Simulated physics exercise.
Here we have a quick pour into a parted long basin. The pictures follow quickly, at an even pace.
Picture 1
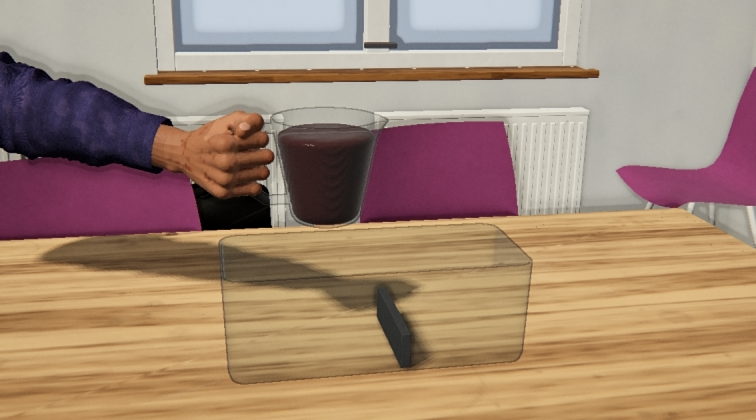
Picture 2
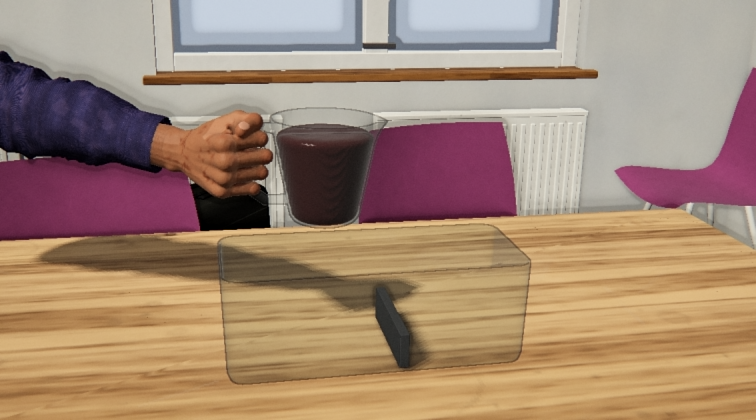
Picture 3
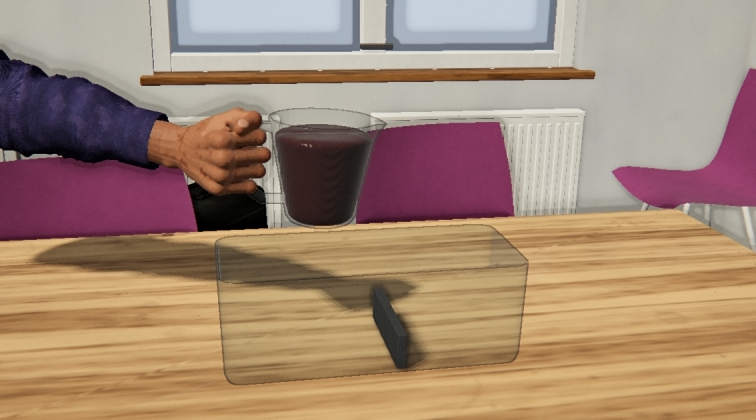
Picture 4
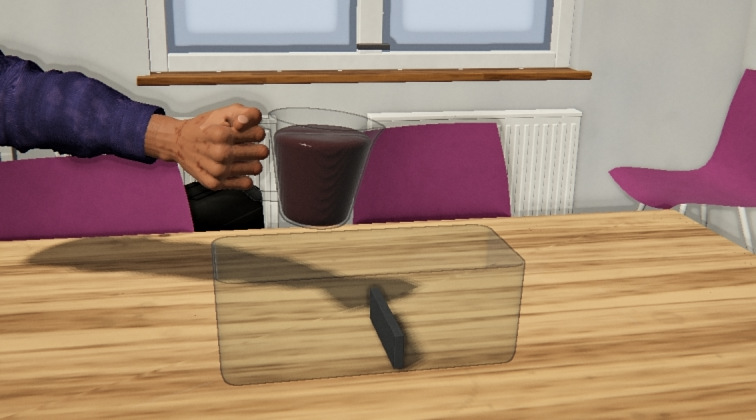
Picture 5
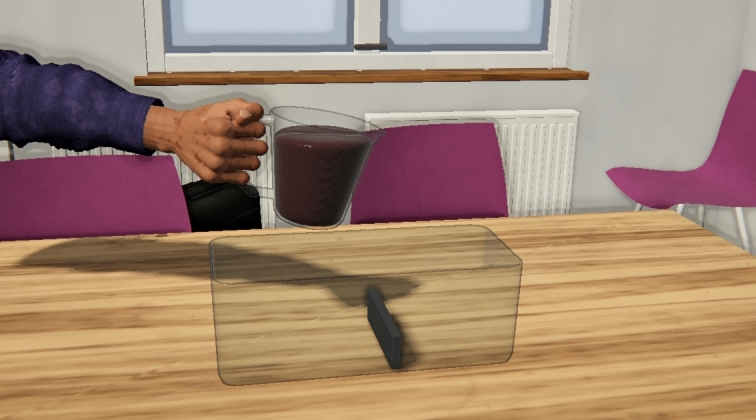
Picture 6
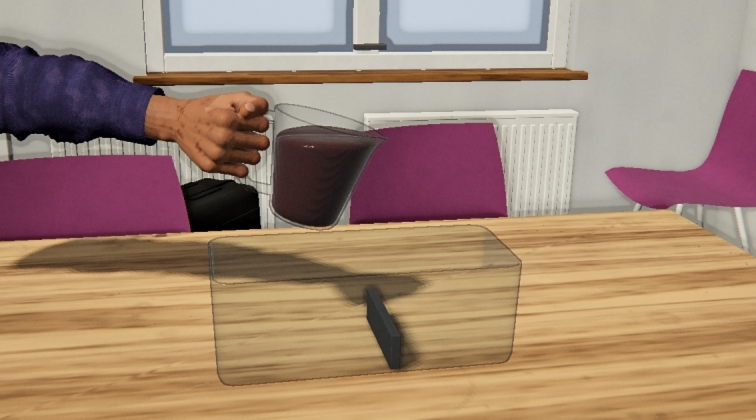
At a wooden table, a hand slowly tilts a jug of dark liquid rightward above a clear basin.
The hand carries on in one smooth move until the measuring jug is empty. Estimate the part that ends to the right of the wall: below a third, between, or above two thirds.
The share right of the wall is more than two thirds.
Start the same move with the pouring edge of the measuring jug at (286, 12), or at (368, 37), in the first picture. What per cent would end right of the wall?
About 10 and 85 per cent.
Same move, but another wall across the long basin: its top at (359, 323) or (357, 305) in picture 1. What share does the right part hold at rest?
Near 85 % and 100 %.
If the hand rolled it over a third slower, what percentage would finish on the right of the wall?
It comes to 90 per cent or so.
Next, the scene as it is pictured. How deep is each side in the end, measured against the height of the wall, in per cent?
The left part 10 per cent, the right part 70.
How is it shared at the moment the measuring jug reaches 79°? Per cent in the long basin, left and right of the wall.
Left about 0, right about 20.
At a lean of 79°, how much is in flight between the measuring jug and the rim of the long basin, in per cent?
Near 20 %.
A moment on, the tilt is 79° and 61 per cent is still to pour, 0 is left of the wall and 18 right of it.
Next, the tilt is 113° and 5 per cent is still to pour, 8 is left of the wall and 83 right of it.
Then the tilt is 117° and 0 per cent is still to pour, 12 is left of the wall and 88 right of it.
Later the tilt is 117° and 0 per cent is still to pour, 12 is left of the wall and 87 right of it.
Finally, 12 per cent lies left of the wall, 87 right of it and 0 outside.
